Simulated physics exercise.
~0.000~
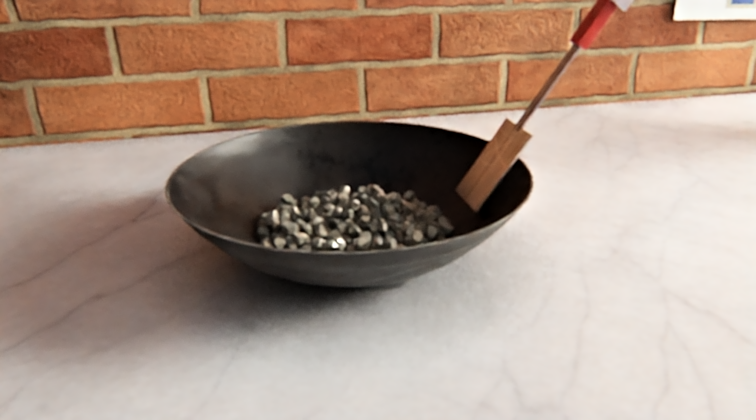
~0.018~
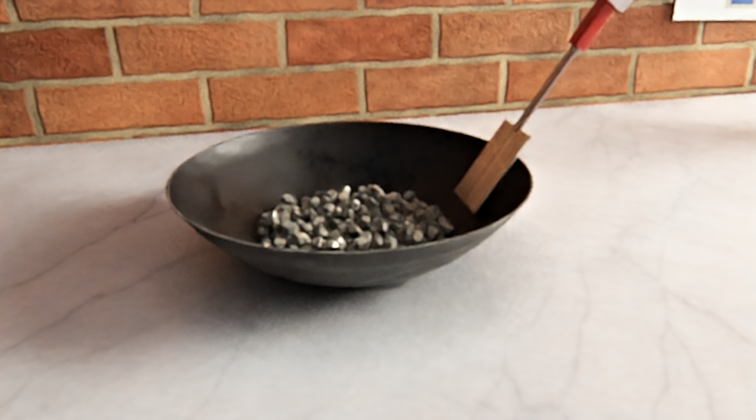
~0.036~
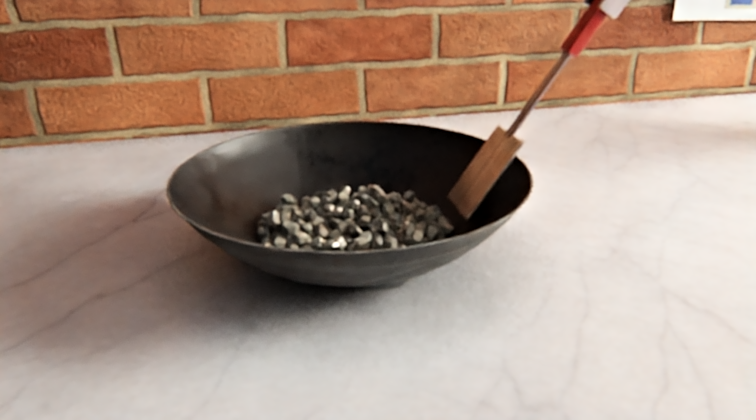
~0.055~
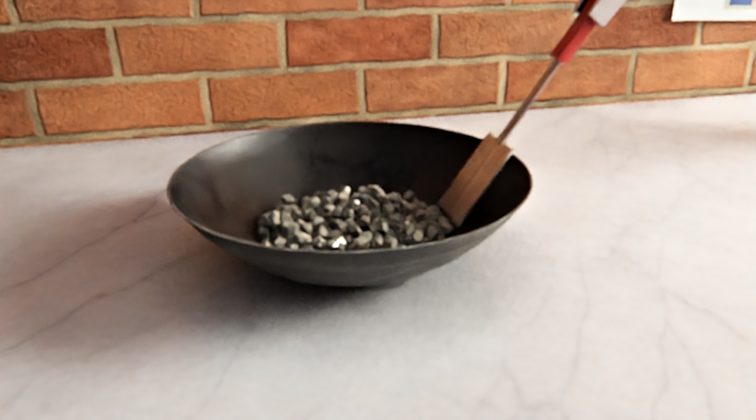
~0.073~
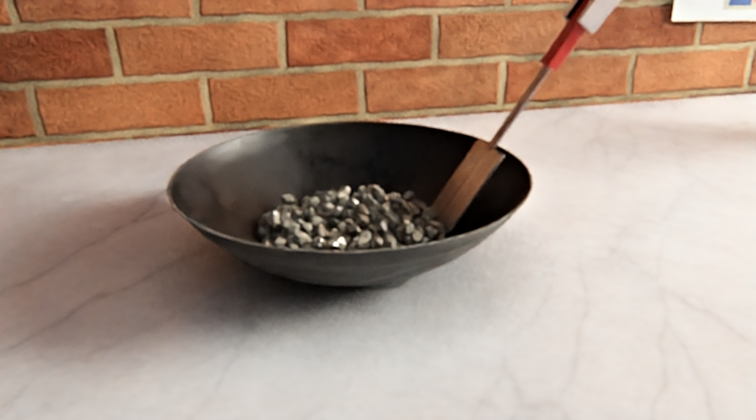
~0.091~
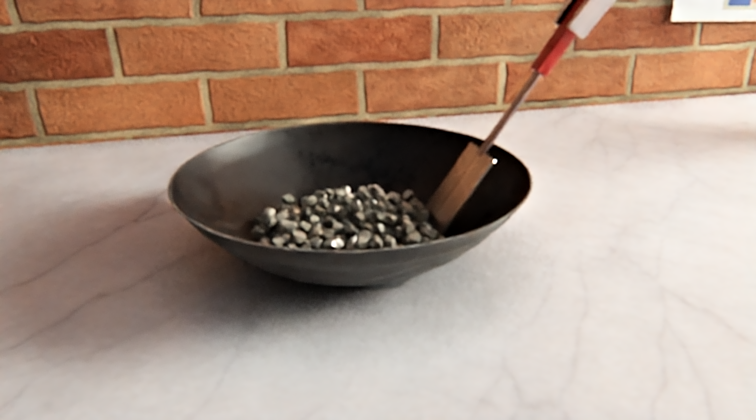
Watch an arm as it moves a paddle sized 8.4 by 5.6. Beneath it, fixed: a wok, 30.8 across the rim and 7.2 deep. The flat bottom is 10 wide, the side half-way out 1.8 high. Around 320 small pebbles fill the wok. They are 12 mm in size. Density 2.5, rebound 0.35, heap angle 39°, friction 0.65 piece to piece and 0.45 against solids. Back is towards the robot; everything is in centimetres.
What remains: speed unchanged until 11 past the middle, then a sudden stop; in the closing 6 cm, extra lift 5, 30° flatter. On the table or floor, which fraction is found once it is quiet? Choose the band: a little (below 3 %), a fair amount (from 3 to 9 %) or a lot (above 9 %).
It is a fair amount, from 3 to 9 %.
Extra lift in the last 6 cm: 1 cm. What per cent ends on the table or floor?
It comes to around 5 percent.
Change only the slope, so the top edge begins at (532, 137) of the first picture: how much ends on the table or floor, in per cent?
Some 5 per cent.
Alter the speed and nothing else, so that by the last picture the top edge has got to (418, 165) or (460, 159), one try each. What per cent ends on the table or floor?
Estimates: Near 25 %, near 10 %.
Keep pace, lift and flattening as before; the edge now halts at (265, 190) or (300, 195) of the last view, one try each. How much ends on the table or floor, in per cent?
I'd say some 0 per cent, then some 0 per cent.
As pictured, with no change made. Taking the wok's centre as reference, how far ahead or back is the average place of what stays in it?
About 4.0 centimetres ahead.
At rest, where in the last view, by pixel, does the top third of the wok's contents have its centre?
Pixel estimate: About (249, 221).
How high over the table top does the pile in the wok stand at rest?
Height at rest: Roughly 6.5 cm.
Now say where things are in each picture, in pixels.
In the first picture, paddle top edge at (520, 126), sloping 55°; upper third of the load around (356, 223), from x 260 to 450, top at y 190; 316 in the wok.
In the second picture, paddle top edge at (518, 128), sloping 55°; upper third of the load around (356, 223), from x 265 to 450, top at y 190.
In the third picture, paddle top edge at (511, 133), sloping 55°; upper third of the load around (356, 223), from x 265 to 450, top at y 190.
In the fourth picture, paddle top edge at (501, 140), sloping 55°; upper third of the load around (356, 223), from x 265 to 450, top at y 190.
In the fifth picture, paddle top edge at (492, 146), sloping 55°; upper third of the load around (361, 222), from x 265 to 440, top at y 190.
In the sixth picture, paddle top edge at (482, 151), sloping 55°; upper third of the load around (356, 219), from x 260 to 440, top at y 190; 316 in the wok.
After 0.24 s, sloping 55°, highest piece 4 above the table; 316 in the wok.
After 0.38 s, sloping 47°, highest piece 7 above the table; 316 in the wok.
After 0.65 s, sloping 25°, highest piece 7 above the table; 299 in the wok, 13 on the table or floor, 4 on the blade or in flight.
After 1.70 s, sloping 25°, highest piece 6 above the table; 299 in the wok, 17 on the table or floor.
At rest, 299 in the wok, 17 on the table or floor. That is 5 % on the table or floor.
